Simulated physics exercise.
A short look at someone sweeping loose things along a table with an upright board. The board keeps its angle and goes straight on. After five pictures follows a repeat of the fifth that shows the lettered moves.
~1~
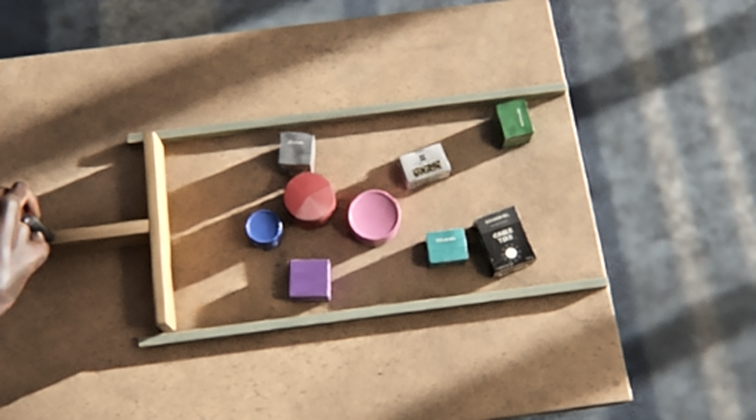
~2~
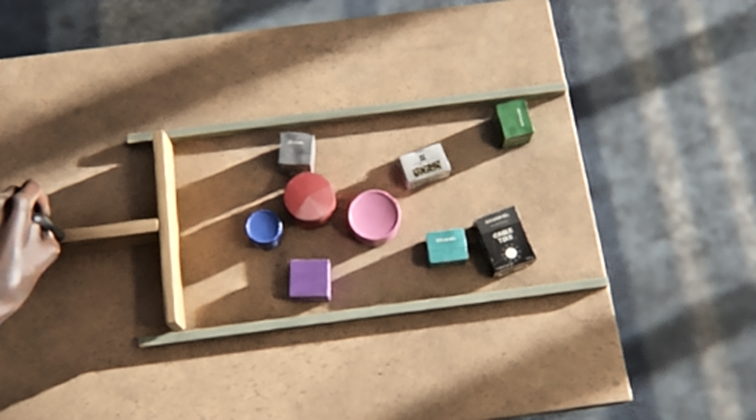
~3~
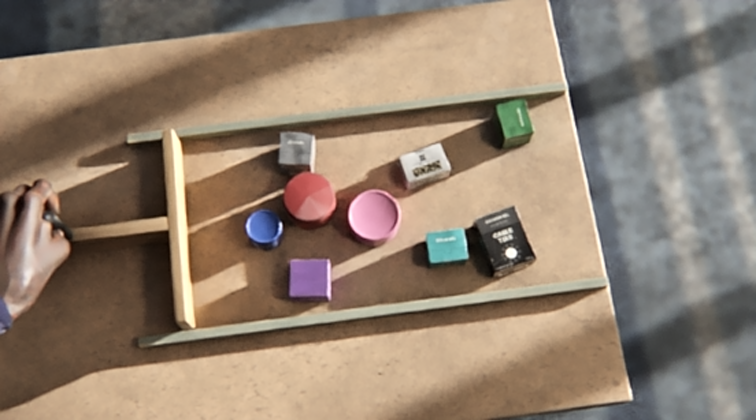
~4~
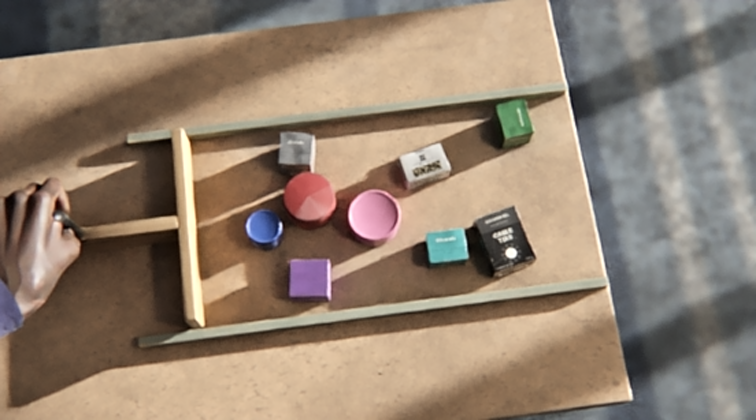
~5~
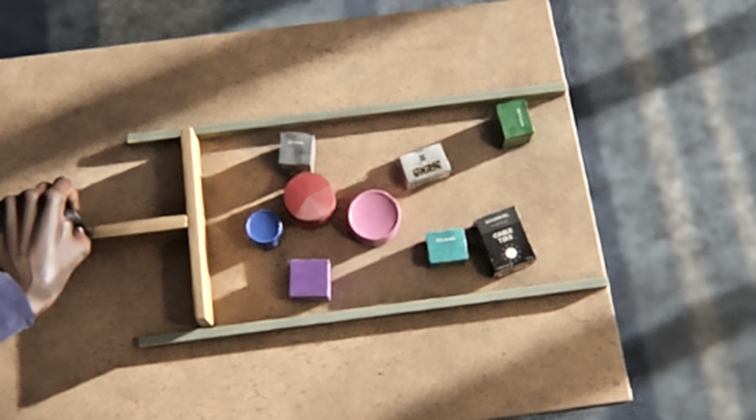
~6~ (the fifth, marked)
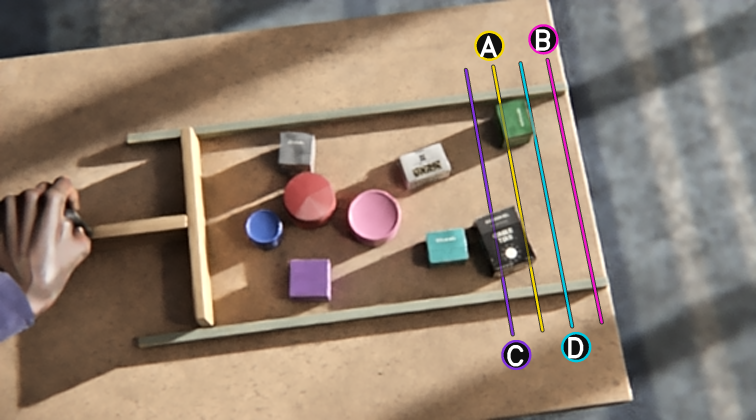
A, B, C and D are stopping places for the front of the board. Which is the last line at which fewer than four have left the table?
Line A.
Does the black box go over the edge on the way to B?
By then, yes.
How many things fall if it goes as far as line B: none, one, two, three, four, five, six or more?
In all, six or more.
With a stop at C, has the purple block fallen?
No.
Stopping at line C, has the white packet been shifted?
Yes.
On the marked copy, A at (517, 193); B at (573, 185); C at (488, 196); D at (545, 189).
Taking A. A third of the way, board (310, 205); grey packet (327, 149); purple block (345, 274).
Two thirds of the way, board (427, 191); green packet (519, 122); black box (540, 244).
When it is over, board (517, 180); black box over the edge; green packet over the edge; two fallen.
As for the rest, B drops nine; C is within the limit but short; D drops five.
